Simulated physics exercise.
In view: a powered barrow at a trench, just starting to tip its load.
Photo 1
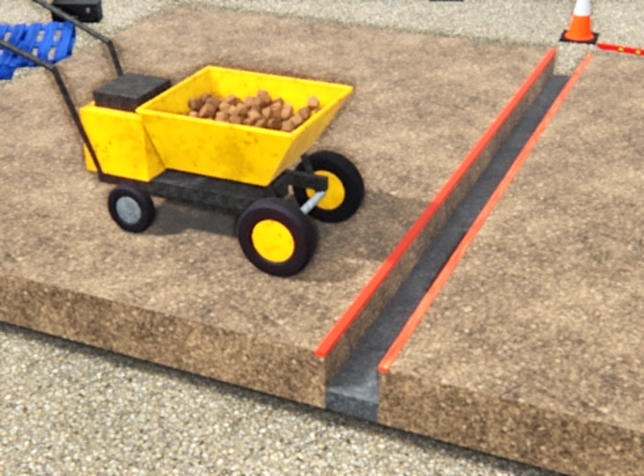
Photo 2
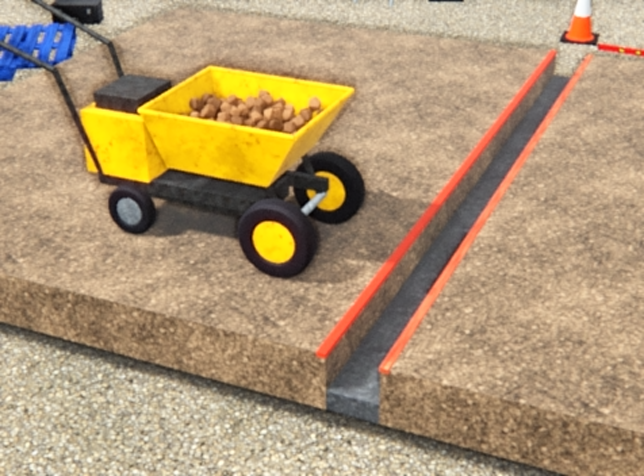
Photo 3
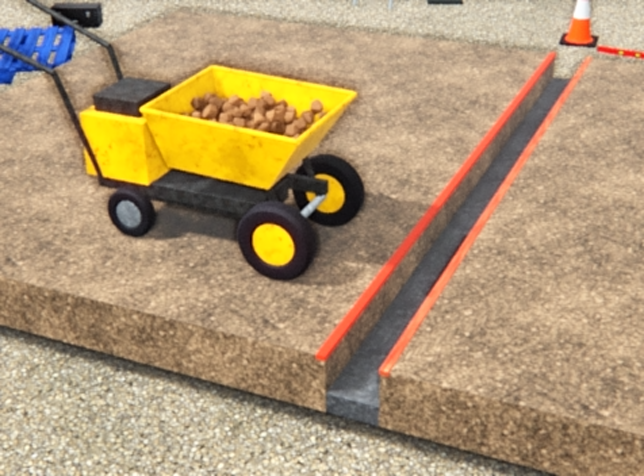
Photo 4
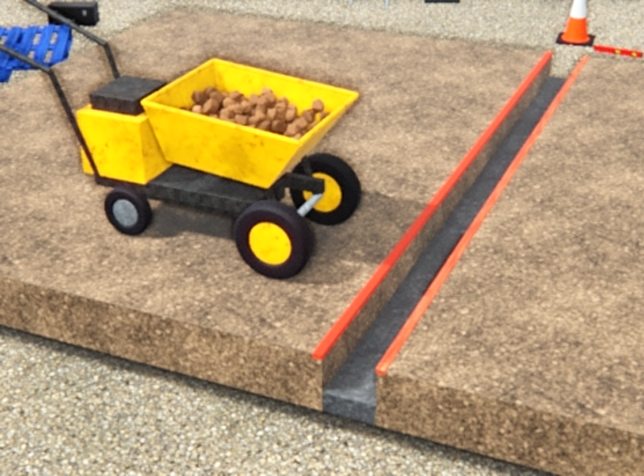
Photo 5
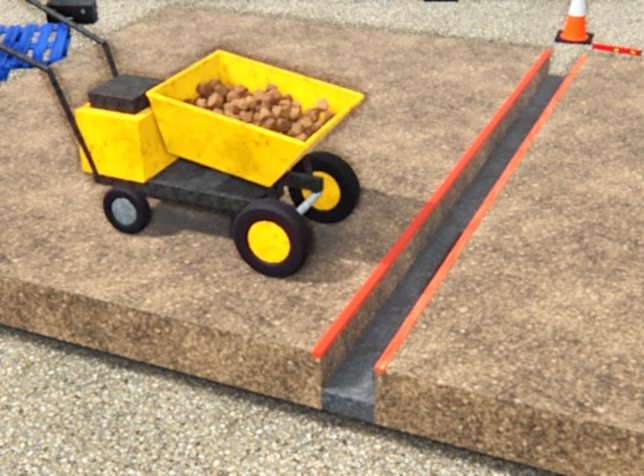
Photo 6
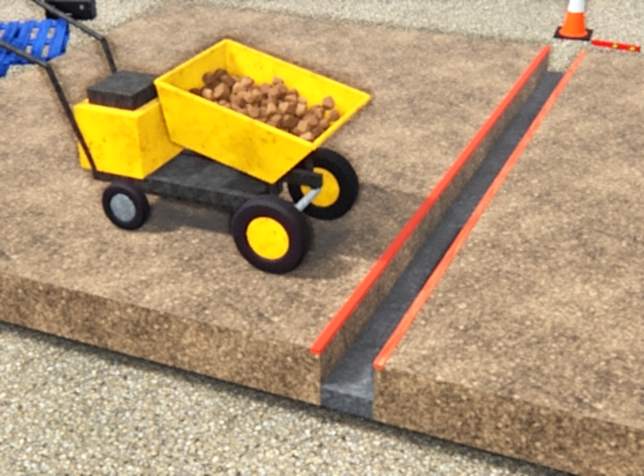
The barrow's yellow skip, loaded with brown clods, tilts slightly toward the trench on the right.
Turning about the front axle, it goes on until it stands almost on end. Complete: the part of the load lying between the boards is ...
More than half.
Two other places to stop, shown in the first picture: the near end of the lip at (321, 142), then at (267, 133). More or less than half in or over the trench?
To start, the lesser share; after that, the greater share.
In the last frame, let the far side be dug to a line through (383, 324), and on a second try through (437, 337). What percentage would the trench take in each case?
40 % and 100 %, give or take.
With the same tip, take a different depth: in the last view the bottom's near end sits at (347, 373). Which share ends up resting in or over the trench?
That would give roughly 60 percent.
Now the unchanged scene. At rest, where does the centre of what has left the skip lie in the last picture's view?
Somewhere around (425, 275) in the final view.
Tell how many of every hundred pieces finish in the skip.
It works out near 0 percent.
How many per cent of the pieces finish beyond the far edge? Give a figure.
I'd put it at some 30 per cent of the load.
Soon after the last picture, skip tipped well over; all in the skip.
A little later, skip tipped steeply; nearly all in the skip; a stray few in or heaped over the trench; a stray few beyond it; a small part falling.
Later still, skip tipped right over; about a third in the skip; about a third in or heaped over the trench; about a quarter beyond it; a stray few falling.
By the end, skip tipped right over; a stray few in the skip; about two thirds in or heaped over the trench; about a third beyond it.
